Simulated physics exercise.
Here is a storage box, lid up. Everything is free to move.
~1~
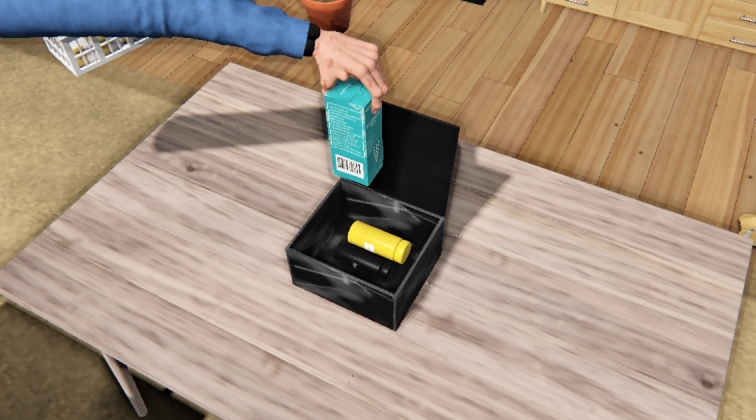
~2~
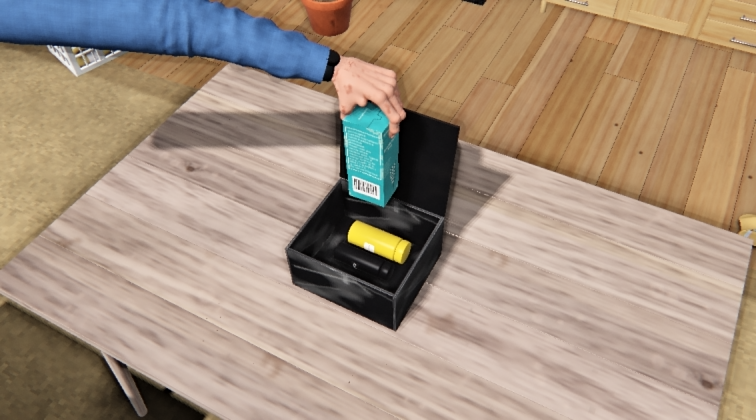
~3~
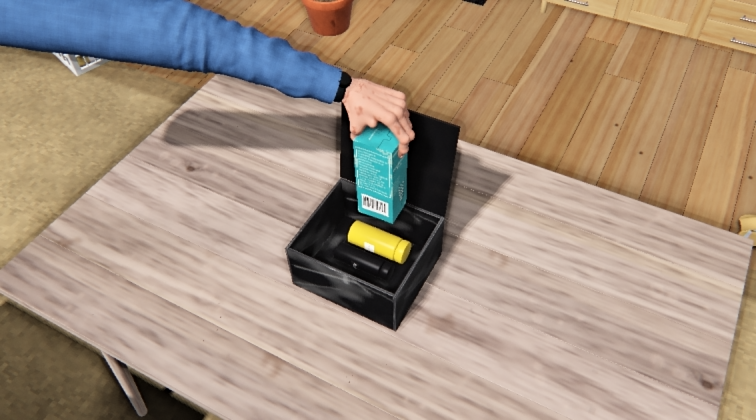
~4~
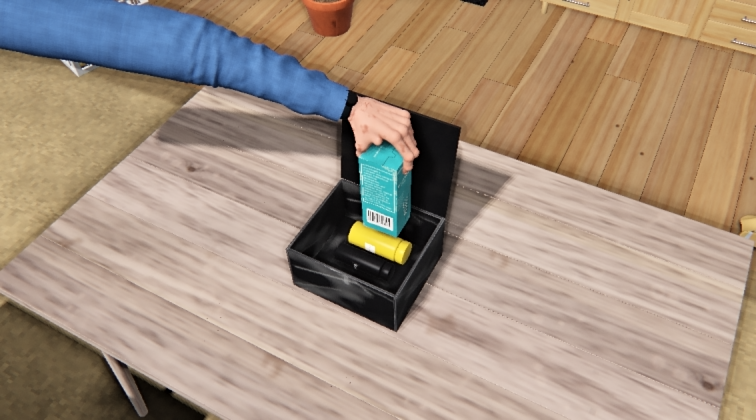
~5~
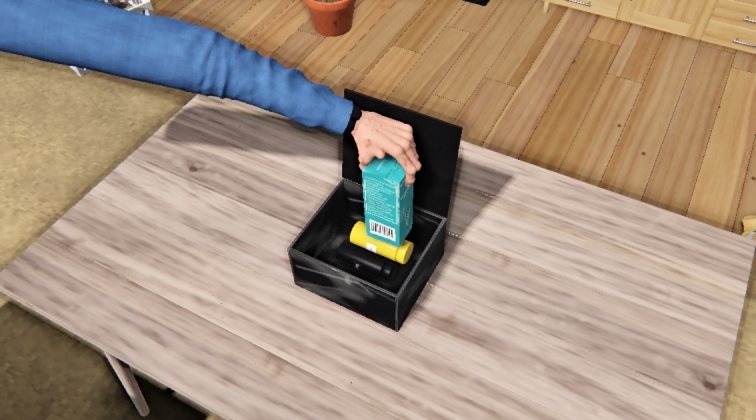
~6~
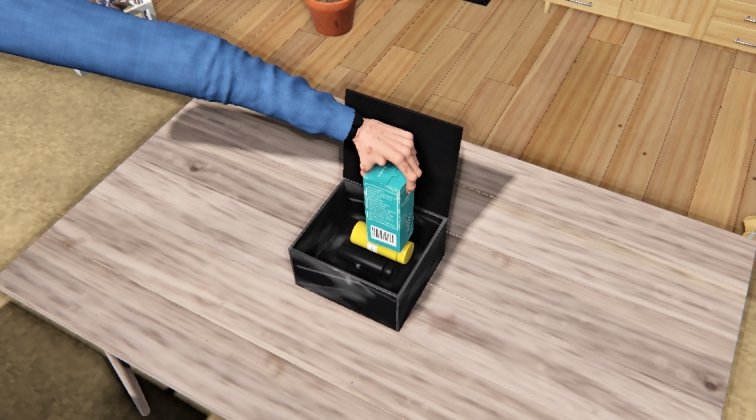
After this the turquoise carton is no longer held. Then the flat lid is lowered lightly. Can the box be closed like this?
Outcome: The lid is held up.
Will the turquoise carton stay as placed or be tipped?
The turquoise carton tips.
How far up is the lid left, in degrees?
About 20°.
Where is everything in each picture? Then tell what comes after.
On its way; turquoise carton (356, 133); yellow shaker (379, 242), in the first picture.
On its way; turquoise carton (373, 155); yellow shaker (379, 242), in the second picture.
On its way; turquoise carton (382, 173); yellow shaker (380, 242), in the third picture.
On its way; turquoise carton (386, 189); yellow shaker (380, 243), in the fourth picture.
On its way; turquoise carton (389, 200); yellow shaker (382, 243), in the fifth picture.
Put in, still held; turquoise carton (390, 206), in the sixth picture.
Then, 1.50 s on from there, lid 82° above the rim.
Then, 1.90 s on from there, lid 53° above the rim; turquoise carton turned 38° from how it was put near (374, 236).
Then, 2.20 s on from there, lid 20° above the rim; turquoise carton turned 55° from how it was put near (372, 250); yellow shaker shifted a little.
In the end, lid 19° above the rim; toppled in the box, turquoise carton; the other 2 unmoved. At the end, from the last picture's camera, turquoise carton near (372, 249).
